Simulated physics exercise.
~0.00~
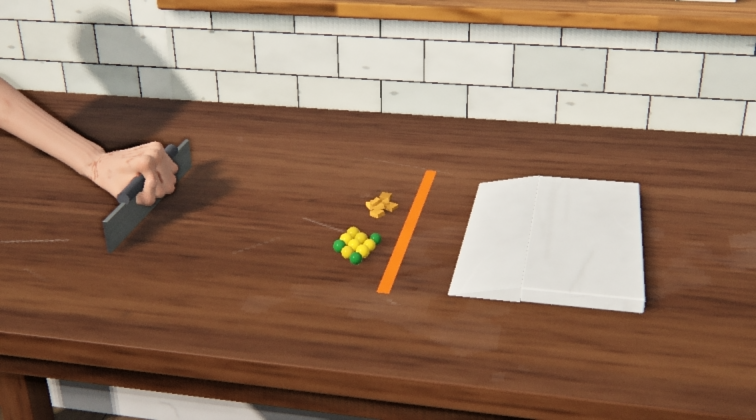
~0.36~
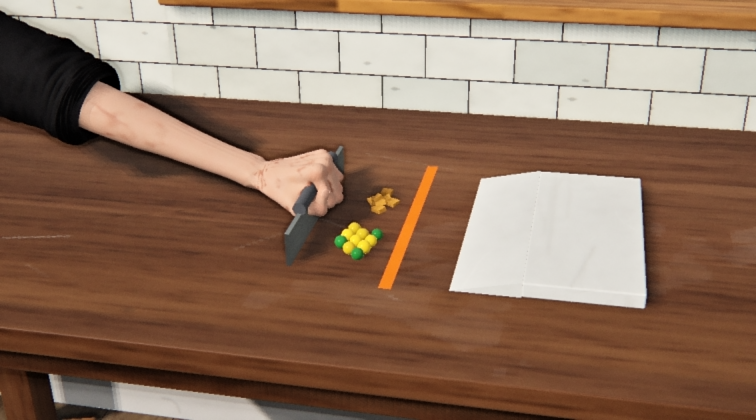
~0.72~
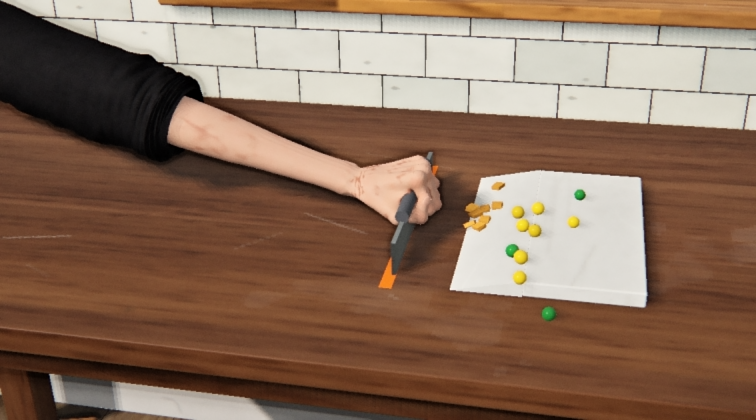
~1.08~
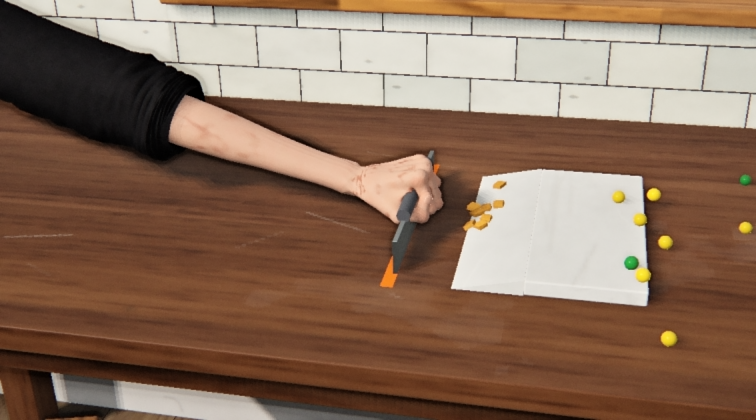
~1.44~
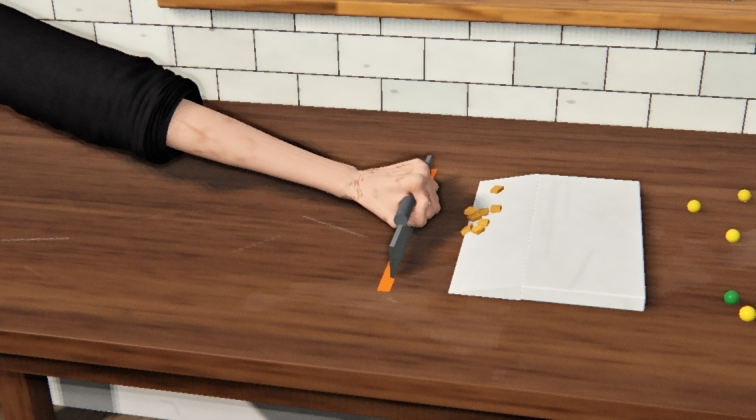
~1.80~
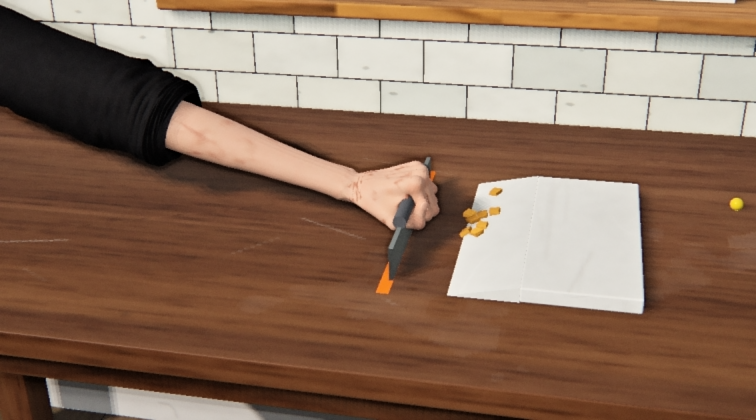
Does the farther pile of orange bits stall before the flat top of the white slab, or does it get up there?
The orange bits stall around the sloping left edge and never reach the flat top, while the nearer yellow and green balls get up onto the slab and roll right across it.
